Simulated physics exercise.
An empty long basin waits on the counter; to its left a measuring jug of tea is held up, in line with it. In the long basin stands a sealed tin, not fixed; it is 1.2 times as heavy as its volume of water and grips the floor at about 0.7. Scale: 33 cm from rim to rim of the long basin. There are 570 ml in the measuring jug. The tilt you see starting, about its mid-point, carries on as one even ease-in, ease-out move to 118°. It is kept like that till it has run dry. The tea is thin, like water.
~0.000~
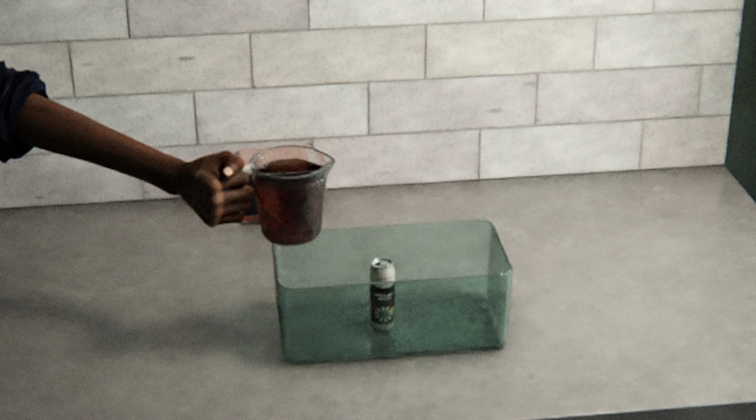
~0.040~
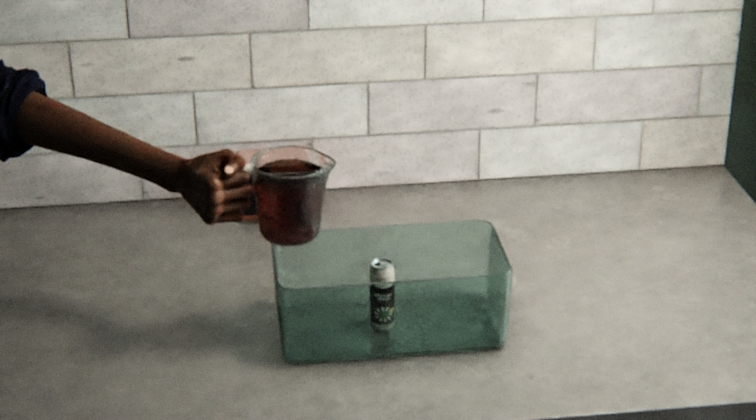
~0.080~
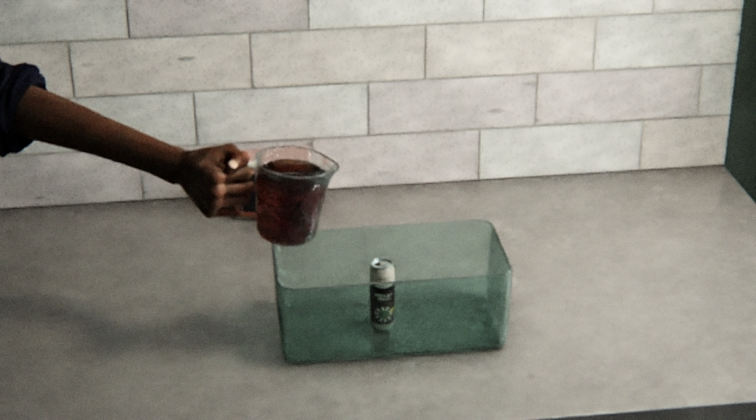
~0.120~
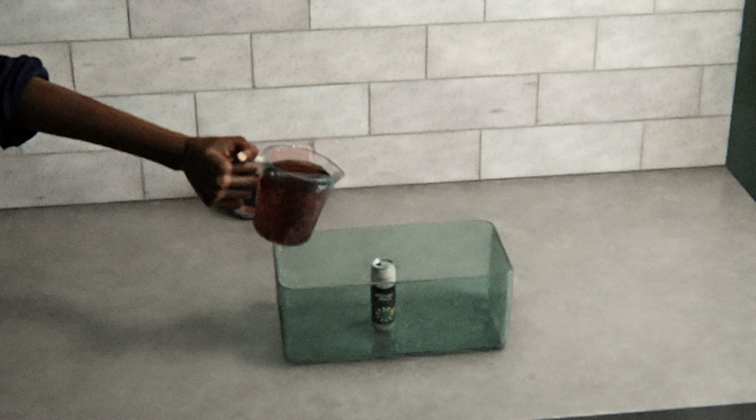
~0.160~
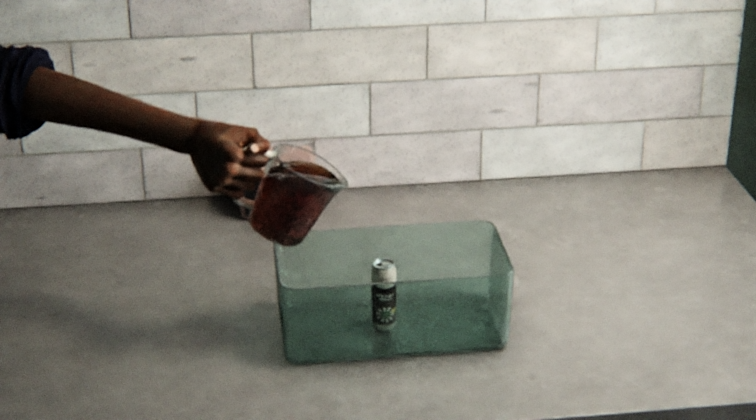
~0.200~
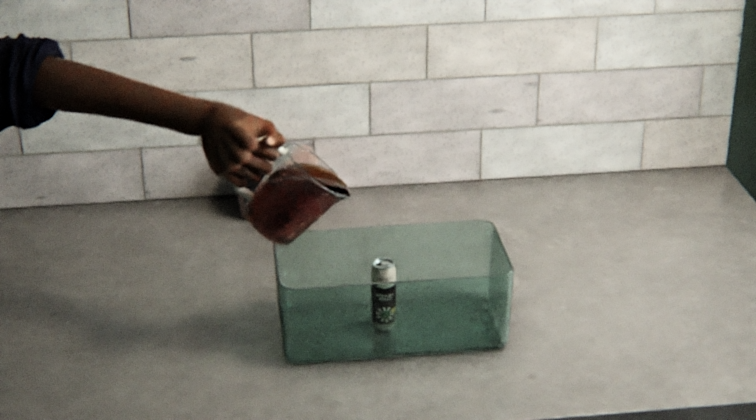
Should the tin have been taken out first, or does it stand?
The tin keeps standing.
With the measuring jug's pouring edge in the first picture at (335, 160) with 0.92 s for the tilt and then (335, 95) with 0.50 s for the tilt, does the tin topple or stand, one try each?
First it keeps standing; then it topples.
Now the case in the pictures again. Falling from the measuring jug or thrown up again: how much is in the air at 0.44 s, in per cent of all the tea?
About 16 per cent.
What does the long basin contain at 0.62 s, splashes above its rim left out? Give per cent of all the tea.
About 96 per cent.
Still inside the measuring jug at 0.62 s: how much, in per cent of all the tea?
Near 2 in a hundred.
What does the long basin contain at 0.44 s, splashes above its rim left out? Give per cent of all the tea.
Near 50 in a hundred.
Then, 0.44 s in, the tilt is 114° and 35 per cent is still to pour; the tin stands where it began.
Then, 0.62 s in, the tilt is 118° and 2 per cent is still to pour; the tin leans 4°.
Then, 0.80 s in, the tilt is 118° and 0 per cent is still to pour; the tin stands 1 cm from where it began.
Then, 1.00 s in, the tilt is 118° and 0 per cent is still to pour; the tin stands 1 cm from where it began.
Finally, the tin stands 1 cm from where it began.
